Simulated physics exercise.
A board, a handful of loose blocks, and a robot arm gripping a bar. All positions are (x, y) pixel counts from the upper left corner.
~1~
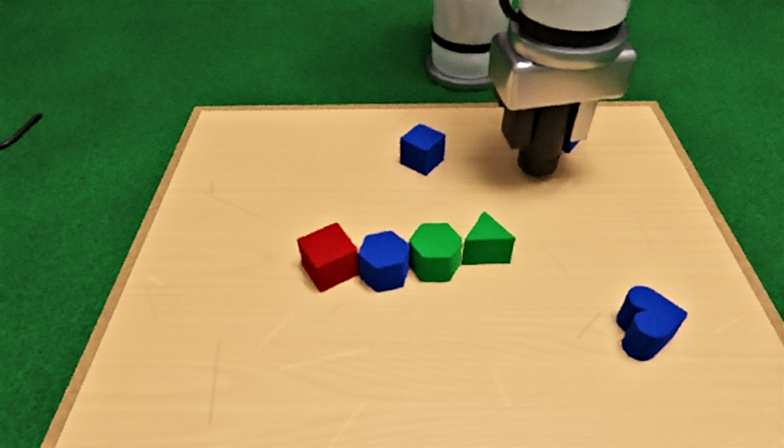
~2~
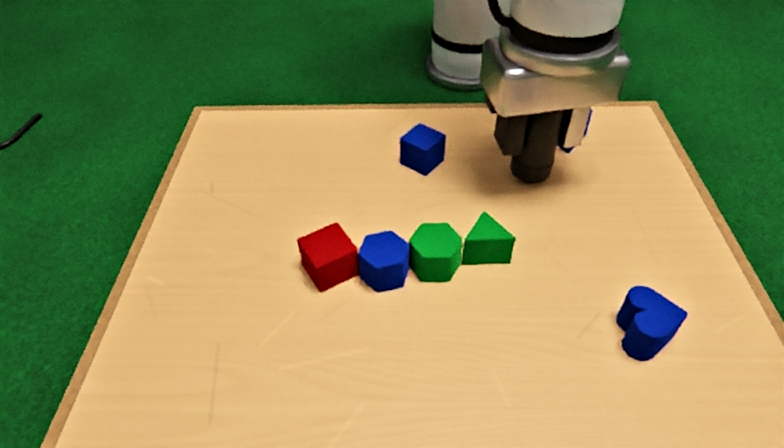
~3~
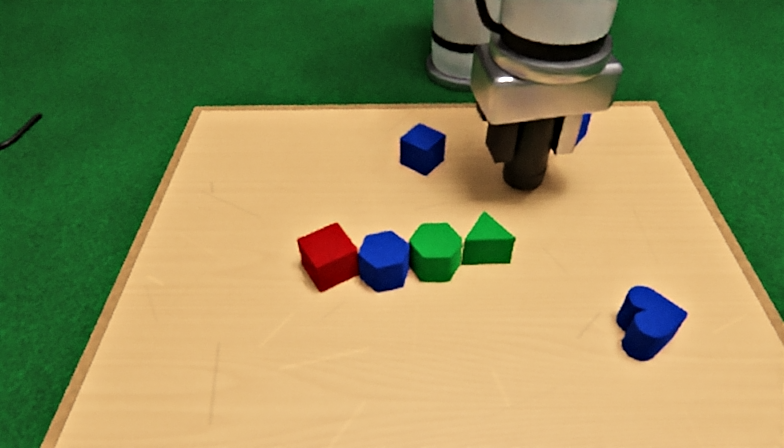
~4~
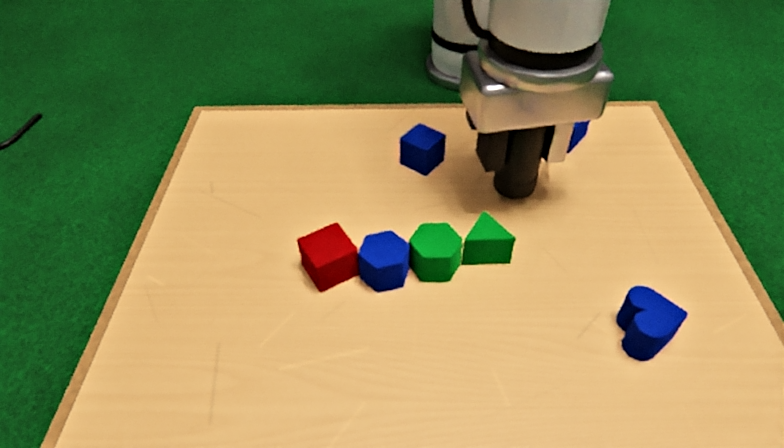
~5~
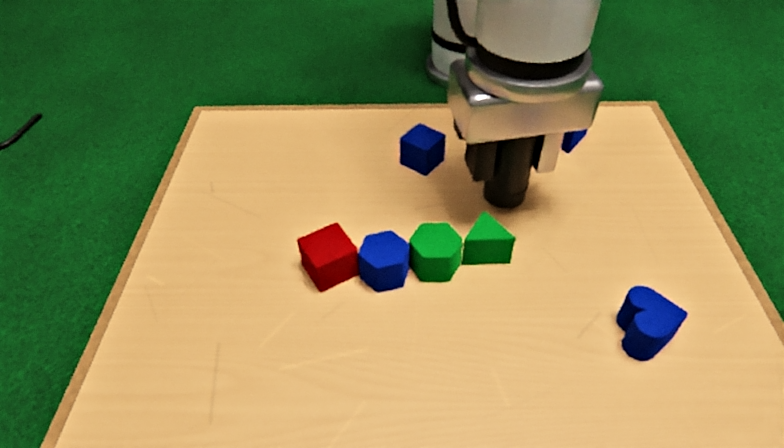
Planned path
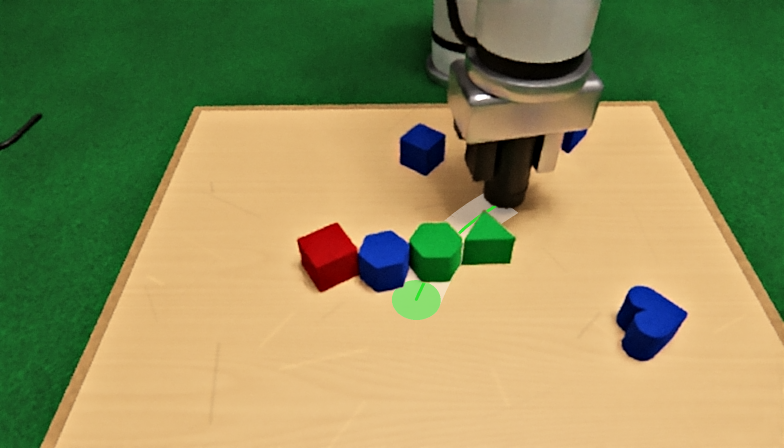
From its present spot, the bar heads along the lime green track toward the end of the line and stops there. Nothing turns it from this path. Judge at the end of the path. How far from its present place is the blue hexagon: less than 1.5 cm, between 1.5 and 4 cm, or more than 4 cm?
Medium: 1.5 to 4 cm.
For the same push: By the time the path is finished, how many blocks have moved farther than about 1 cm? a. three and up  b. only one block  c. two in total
a.
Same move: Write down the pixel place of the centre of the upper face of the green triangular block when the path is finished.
So, by the moment the path ends, you'll find the top centre of the green triangular block at (485, 246).
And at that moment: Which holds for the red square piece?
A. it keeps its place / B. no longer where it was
My pick is A.
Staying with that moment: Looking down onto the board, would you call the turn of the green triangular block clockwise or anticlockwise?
The green triangular block rotates counterclockwise.
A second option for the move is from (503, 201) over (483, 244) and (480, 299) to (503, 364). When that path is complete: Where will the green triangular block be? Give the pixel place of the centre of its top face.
Its top centre is at about (505, 383).
Path on the board, from (503, 201) by way of (468, 226) and (438, 258) to (416, 299).
The first path, step by step. One third of the way, bar at (467, 220); green triangular block at (488, 234), turned 15° anticlockwise.
Two thirds of the way, bar at (438, 253); blue hexagon at (374, 261), turned 40° clockwise; green hexagon at (424, 270), turned 25° anticlockwise; green triangular block at (485, 246), turned 90° anticlockwise.
At the end, bar at (416, 294); red square piece in place; blue hexagon at (368, 266), turned 60° clockwise; green hexagon at (415, 317), turned 60° anticlockwise; green triangular block at (485, 246), turned 90° anticlockwise.
